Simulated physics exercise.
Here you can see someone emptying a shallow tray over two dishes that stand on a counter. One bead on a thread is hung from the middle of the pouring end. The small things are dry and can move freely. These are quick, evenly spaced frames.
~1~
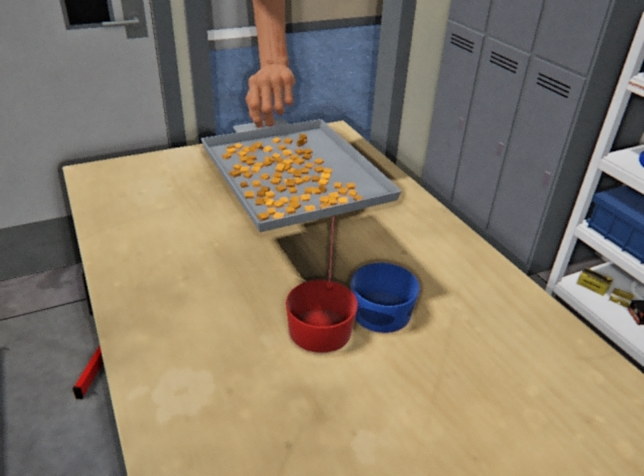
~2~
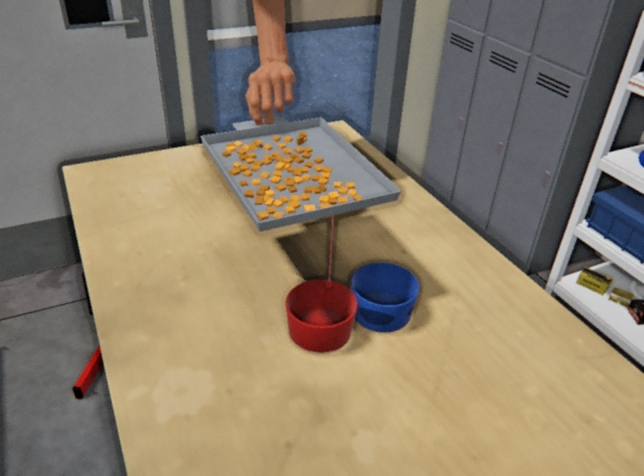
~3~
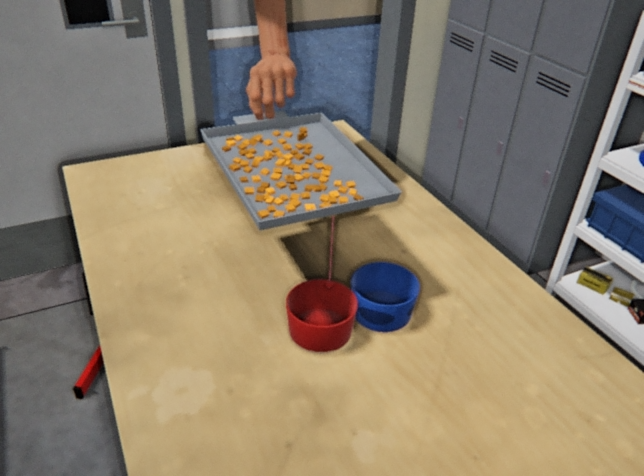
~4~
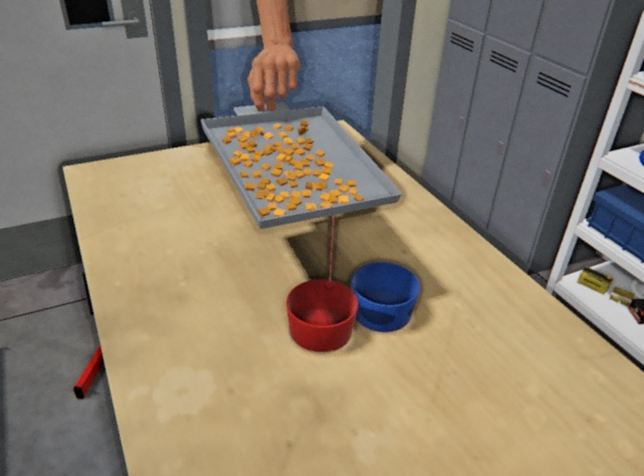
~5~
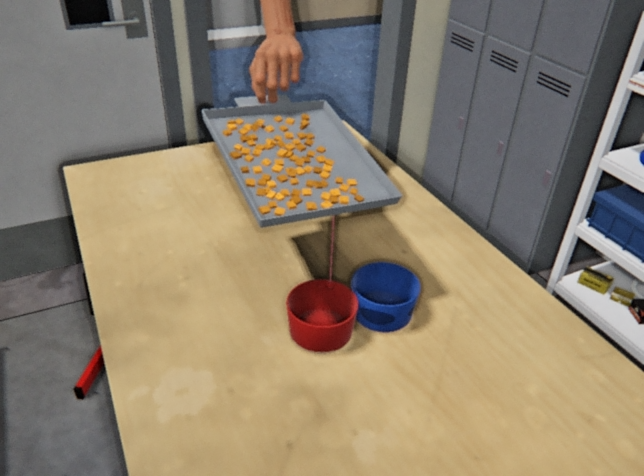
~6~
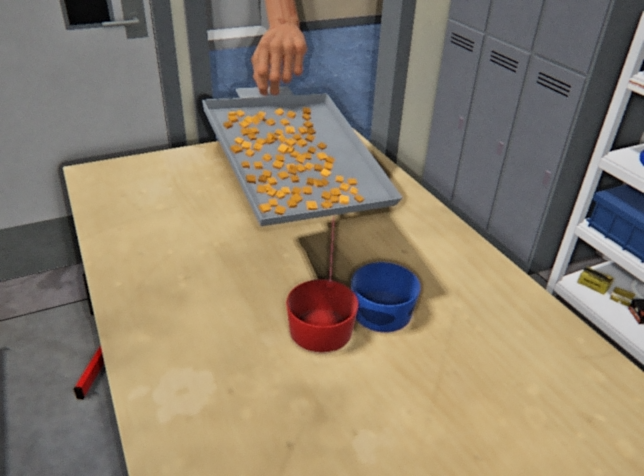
At first, a hand holds the far end of a shallow gray tray scattered with small orange crackers, above a red dish and a blue dish on a wooden counter. The hand then slowly raises that far end, tilting the tray slightly toward the dishes, while the crackers stay spread across it.
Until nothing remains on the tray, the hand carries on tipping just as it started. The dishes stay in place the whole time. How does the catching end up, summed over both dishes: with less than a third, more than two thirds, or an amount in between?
In the end the catch comes to past two thirds of the load.
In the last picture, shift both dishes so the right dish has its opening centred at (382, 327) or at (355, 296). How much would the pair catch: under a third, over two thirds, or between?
Taking the tries in order: Under a third and one to two thirds.
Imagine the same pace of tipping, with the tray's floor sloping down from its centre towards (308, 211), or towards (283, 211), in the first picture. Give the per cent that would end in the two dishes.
Roughly 30 percent first and 20 percent second.
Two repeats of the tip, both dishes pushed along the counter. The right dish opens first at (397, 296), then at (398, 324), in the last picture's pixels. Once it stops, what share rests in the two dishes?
In order: 80 percent and 10 percent.
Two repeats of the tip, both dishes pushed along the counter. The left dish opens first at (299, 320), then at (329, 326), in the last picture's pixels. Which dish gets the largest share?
Attempt 1: The one on the right side. Attempt 2: The one on the right side.
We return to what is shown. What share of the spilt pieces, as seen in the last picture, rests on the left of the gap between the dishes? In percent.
Close to 0 %.
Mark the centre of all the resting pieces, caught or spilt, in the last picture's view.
Last view, centre at rest - approx. (382, 317).
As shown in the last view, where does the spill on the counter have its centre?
I'd say near (403, 362), give or take.
Shortly afterwards, tray tipped steeply; all but a few on the tray; only a few in the air.
Next, tray tipped past a quarter turn; all but a few on the tray; only a few in the right dish; only a few outside both; only a few in the air.
Some moments later, tray tipped past a quarter turn; a little in the left dish; near two thirds in the right dish; near a quarter outside both.
In the end, tray tipped past a quarter turn; a little in the left dish; near two thirds in the right dish; near a quarter outside both.
